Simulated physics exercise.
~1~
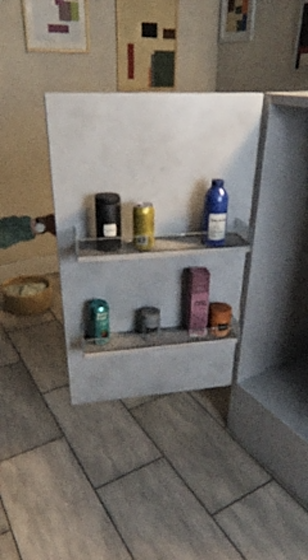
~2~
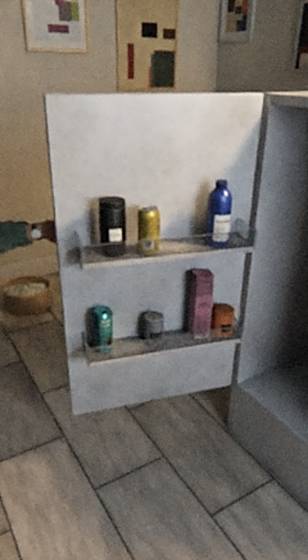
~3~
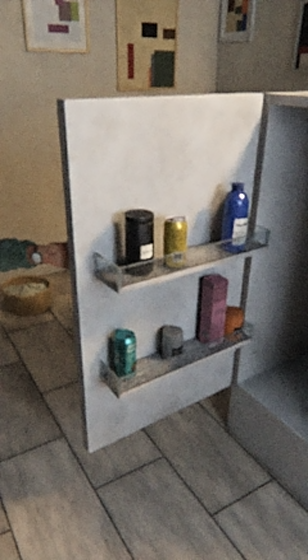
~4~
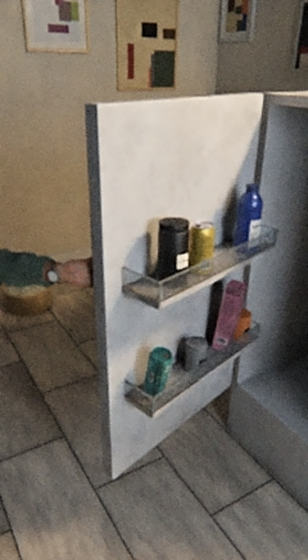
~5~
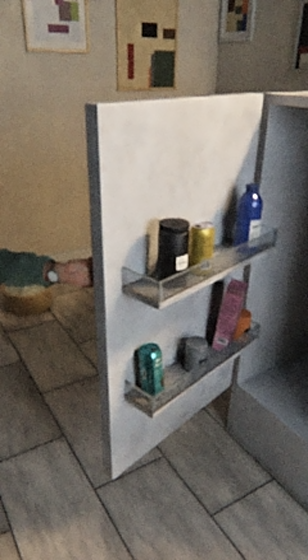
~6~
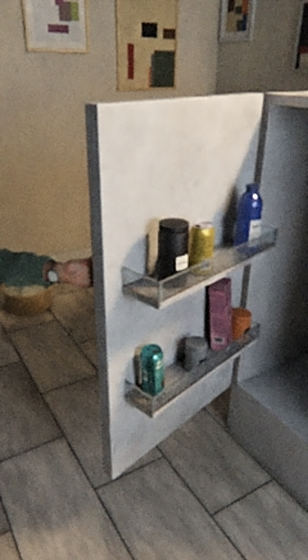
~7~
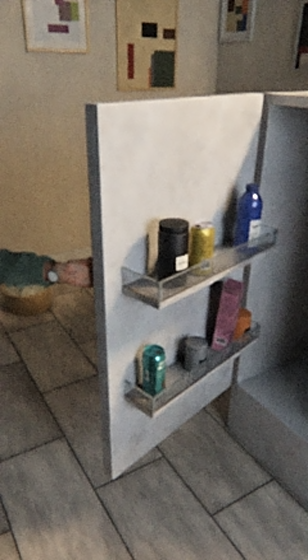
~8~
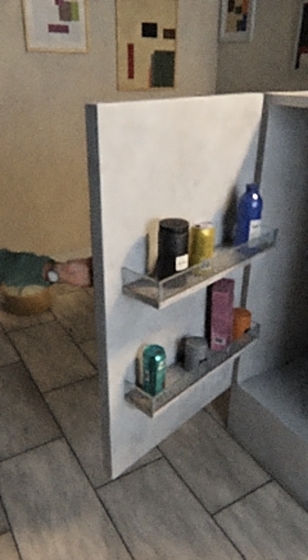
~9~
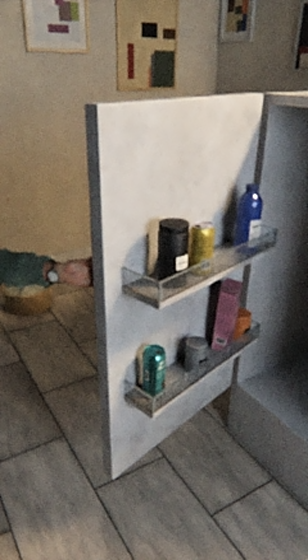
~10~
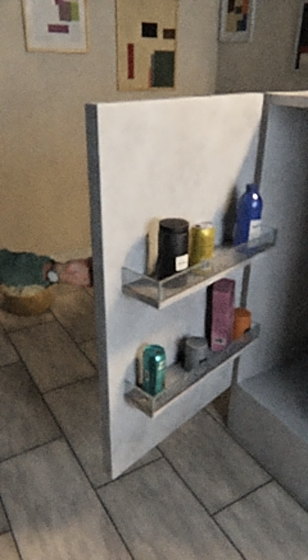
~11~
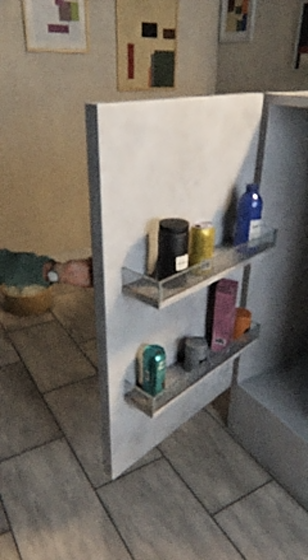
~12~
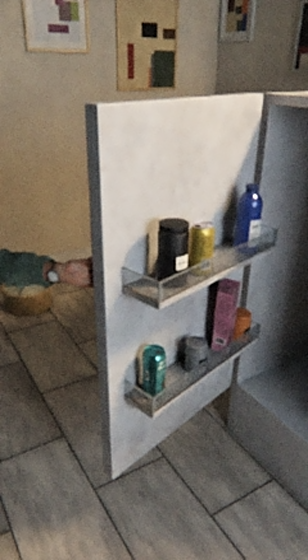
In a kitchen, a hand swings a fridge door until it halts, its containers staying racked.
